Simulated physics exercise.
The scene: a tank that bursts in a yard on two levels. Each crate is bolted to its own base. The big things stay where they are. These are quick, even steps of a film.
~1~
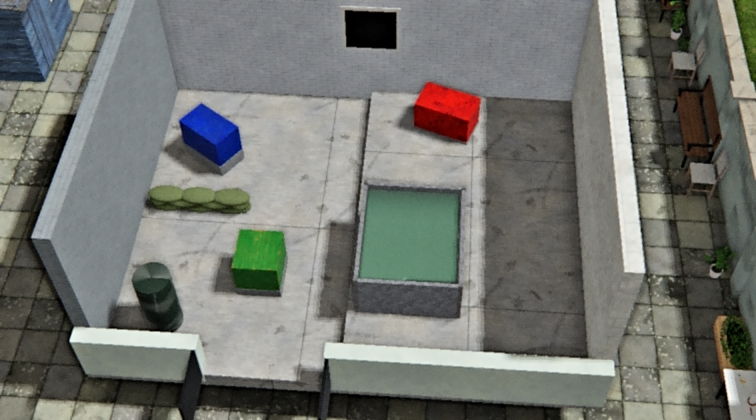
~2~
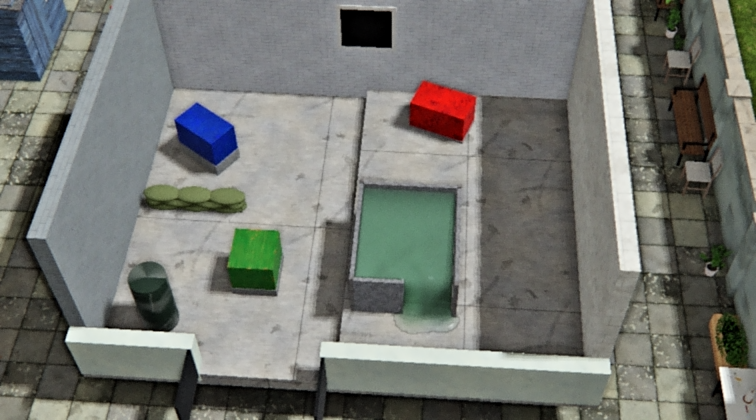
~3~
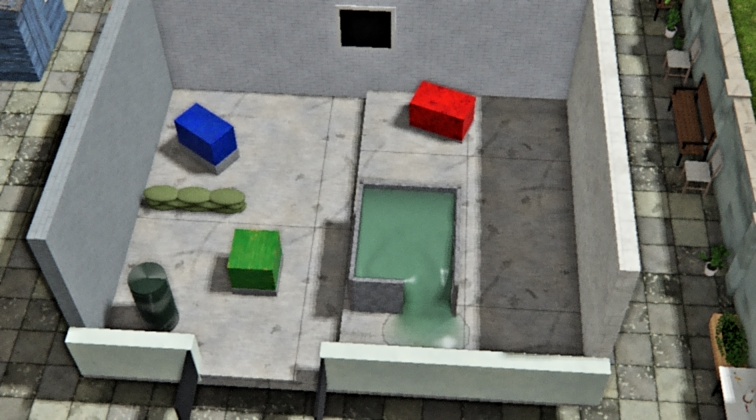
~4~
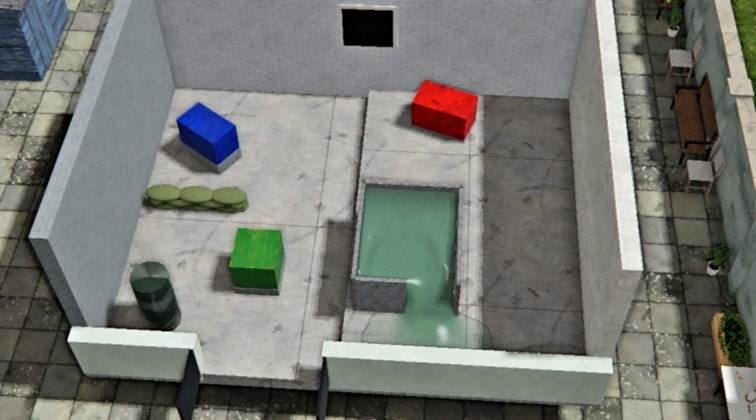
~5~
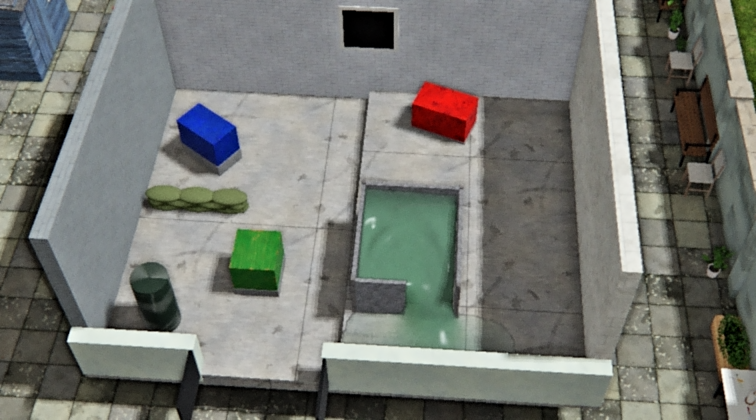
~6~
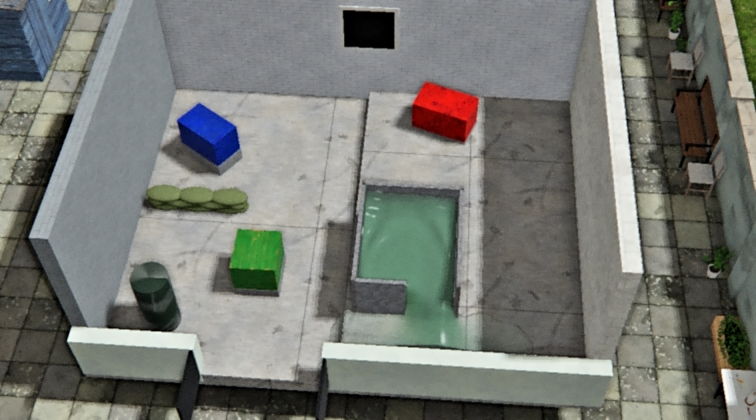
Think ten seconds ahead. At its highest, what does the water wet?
In the end: The blue crate keeps dry; the red crate is soaked; the green crate keeps dry.
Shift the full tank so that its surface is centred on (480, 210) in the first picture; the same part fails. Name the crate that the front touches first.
I say the one in green.
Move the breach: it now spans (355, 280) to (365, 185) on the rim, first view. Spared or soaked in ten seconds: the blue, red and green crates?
One by one: Blue takes water, red remains dry, green is wetted.
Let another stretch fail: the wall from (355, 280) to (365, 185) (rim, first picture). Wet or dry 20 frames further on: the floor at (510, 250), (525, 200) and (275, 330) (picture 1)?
In turn: Free of water, no water, flooded.
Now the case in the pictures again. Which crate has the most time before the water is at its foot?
Last comes the blue one.
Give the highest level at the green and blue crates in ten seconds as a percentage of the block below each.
In turn 70 and 20 per cent.
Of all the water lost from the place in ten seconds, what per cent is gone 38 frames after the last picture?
Close to 55 %.
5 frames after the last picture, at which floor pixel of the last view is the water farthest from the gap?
Roughly at (210, 360).
A moment on, water covers 15 % of the floor; the blue crate not reached, the red crate not reached, the green crate not reached.
Next, water covers 30 % of the floor; the blue crate not reached, the red crate not reached, the green crate water round its plinth.
Then, water covers 55 % of the floor; the blue crate not reached, the red crate water round its plinth, the green crate water round its plinth.
Later, water covers 75 % of the floor; the blue crate water round its plinth, the red crate water round its plinth, the green crate water round its plinth.
In the end, water covers 95 % of the floor; the blue crate stayed above the water, the red crate was topped, the green crate stayed above the water.
